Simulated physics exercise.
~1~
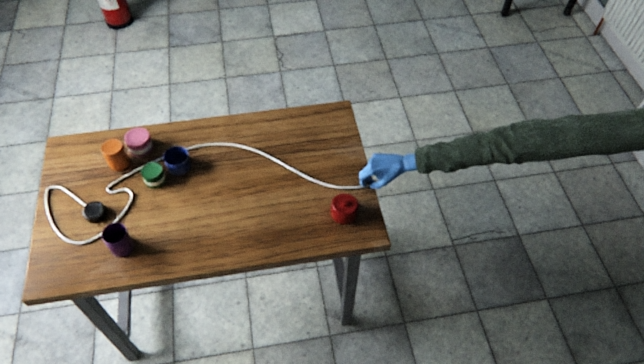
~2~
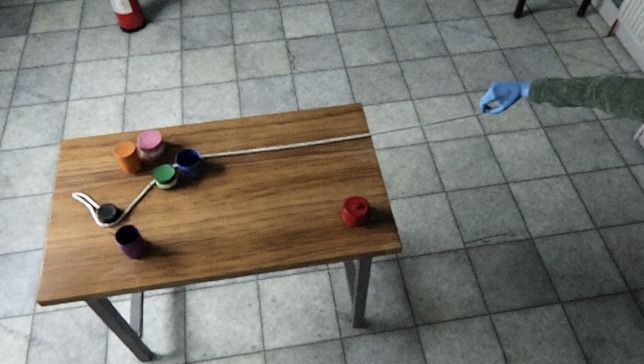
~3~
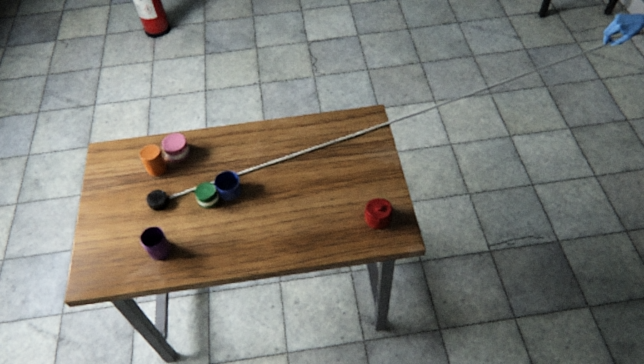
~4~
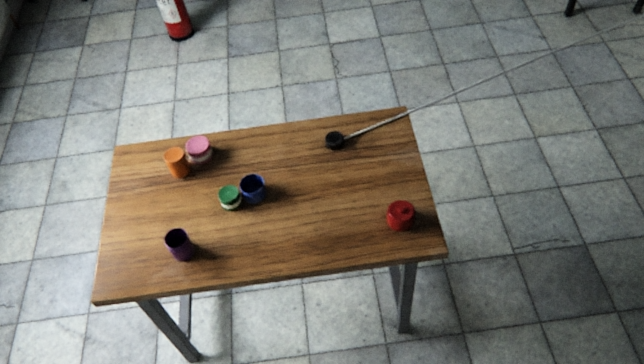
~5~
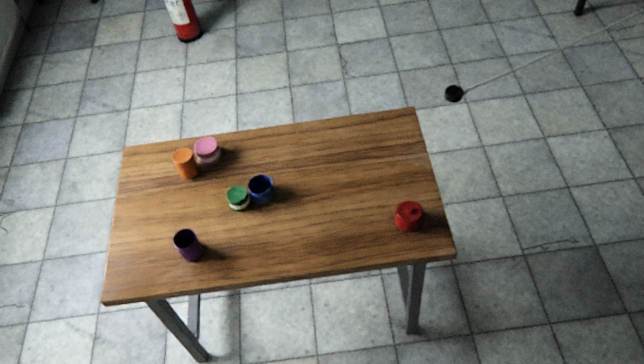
A gloved hand pulls a white cord rightwards, dragging a black disc off the wooden table.
